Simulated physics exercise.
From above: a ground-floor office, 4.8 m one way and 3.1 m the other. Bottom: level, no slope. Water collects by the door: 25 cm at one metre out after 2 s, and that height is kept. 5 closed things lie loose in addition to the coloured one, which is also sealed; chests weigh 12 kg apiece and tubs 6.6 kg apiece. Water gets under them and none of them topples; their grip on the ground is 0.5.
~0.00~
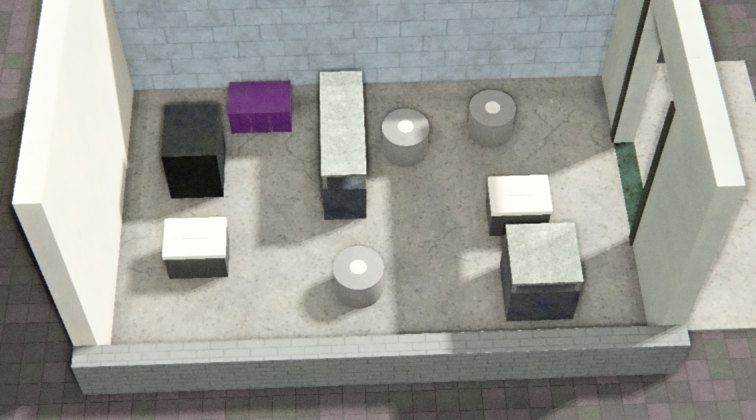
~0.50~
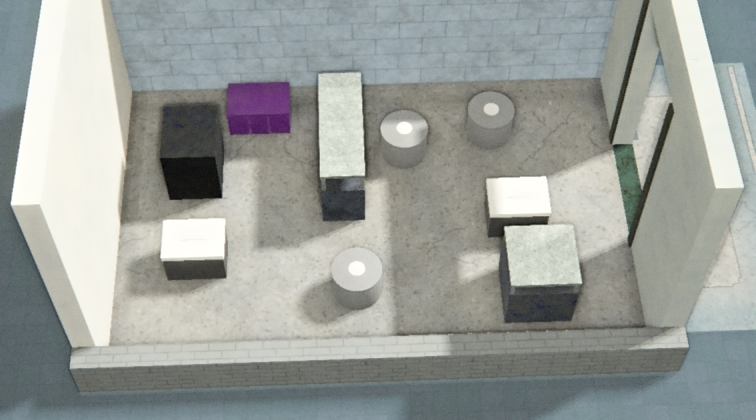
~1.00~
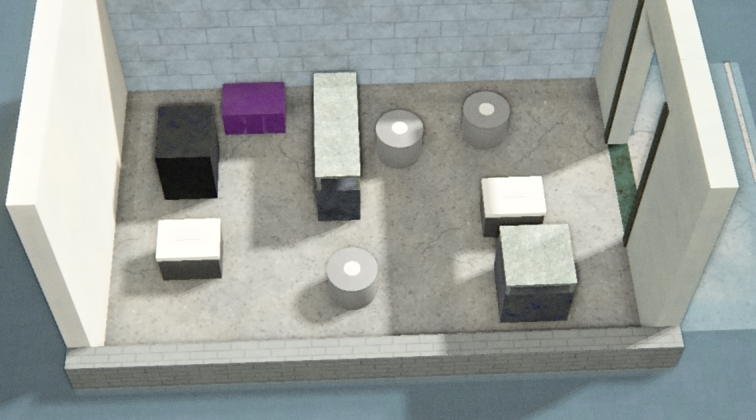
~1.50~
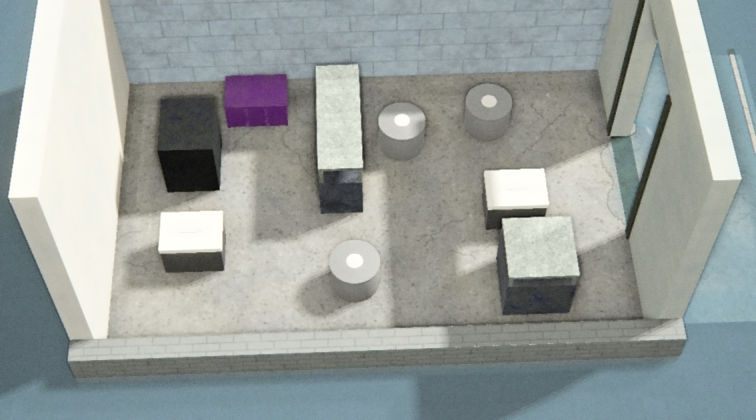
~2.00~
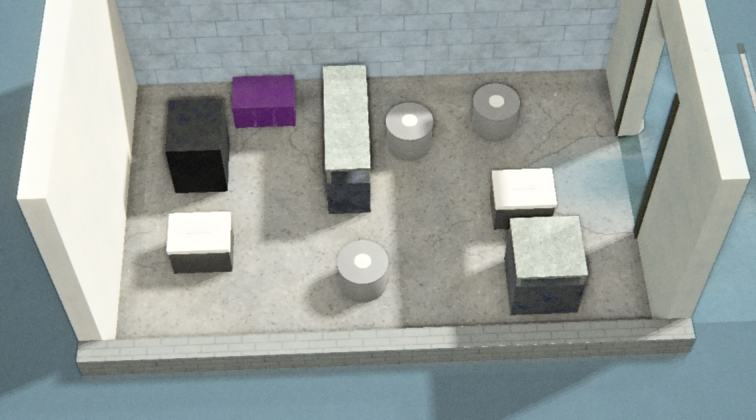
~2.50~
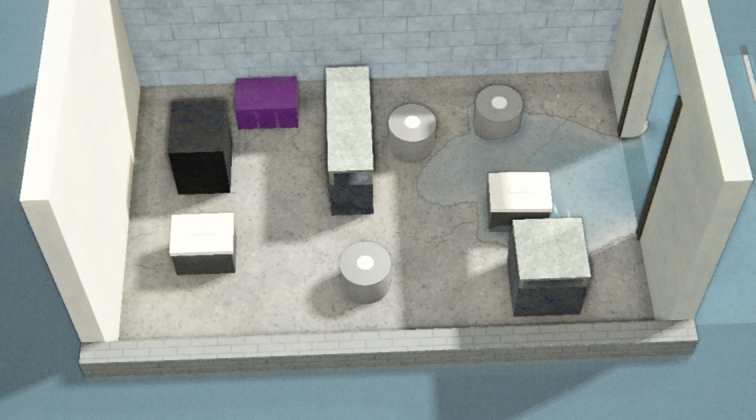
Water covering the ground outside a roofless office, then spreading in through the right-hand doorway across the floor, purple crate staying put.
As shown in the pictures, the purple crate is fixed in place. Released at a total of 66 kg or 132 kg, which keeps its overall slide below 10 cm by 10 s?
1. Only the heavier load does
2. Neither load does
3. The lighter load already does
Answer: 3.
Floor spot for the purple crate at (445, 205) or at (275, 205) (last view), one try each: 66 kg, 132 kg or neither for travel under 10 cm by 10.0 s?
In order, both loads succeed and both loads succeed.
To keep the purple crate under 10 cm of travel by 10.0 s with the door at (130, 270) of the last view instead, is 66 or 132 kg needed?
If so, then the first option suffices.
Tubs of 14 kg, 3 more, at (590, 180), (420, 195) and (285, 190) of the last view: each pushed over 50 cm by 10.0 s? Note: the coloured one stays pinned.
In turn: Beyond it, beyond it, within it.
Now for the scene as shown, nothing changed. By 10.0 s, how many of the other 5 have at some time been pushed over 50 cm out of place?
Total: 5.
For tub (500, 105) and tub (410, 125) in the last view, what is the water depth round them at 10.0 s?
Some 12 cm at the first, some 14 cm at the second.
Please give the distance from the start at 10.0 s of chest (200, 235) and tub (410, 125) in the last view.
80 cm, 100 cm.
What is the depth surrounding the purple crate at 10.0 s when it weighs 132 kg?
15 cm, roughly.
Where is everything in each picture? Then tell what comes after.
The purple crate at (259, 97), on the bottom; 0.0 m2 under water; 0 of 6 have shifted, in the first frame.
The purple crate at (258, 98), on the bottom; 0.0 m2 under water; 0 of 6 have shifted, in the second frame.
The purple crate at (253, 98) rests on the ground; 0.0 m2 under water; 0 of 6 have shifted, in the third frame.
The purple crate at (256, 91), on the bottom; 0.0 m2 under water; 0 of 6 have shifted, in the fourth frame.
The purple crate at (263, 91) rests on the ground; 0.8 m2 under water; 0 of 6 have shifted, in the fifth frame.
The purple crate at (266, 93) rests on the ground; 2.3 m2 under water; 1 of 6 have shifted, in the sixth frame.
After 3.5 s the purple crate would be 0 cm from its start with 66 kg and 0 cm from its start with 132 kg; 0 cm of water round it then.
After 4.5 s the purple crate would be 0 cm from its start with 66 kg and 0 cm from its start with 132 kg; 3 cm of water round it then.
After 7.0 s the purple crate would be 0 cm from its start with 66 kg and 0 cm from its start with 132 kg; 6 cm of water round it then.
After 10.0 s the purple crate would be 0 cm from its start with 66 kg and 0 cm from its start with 132 kg; 15 cm of water round it then.
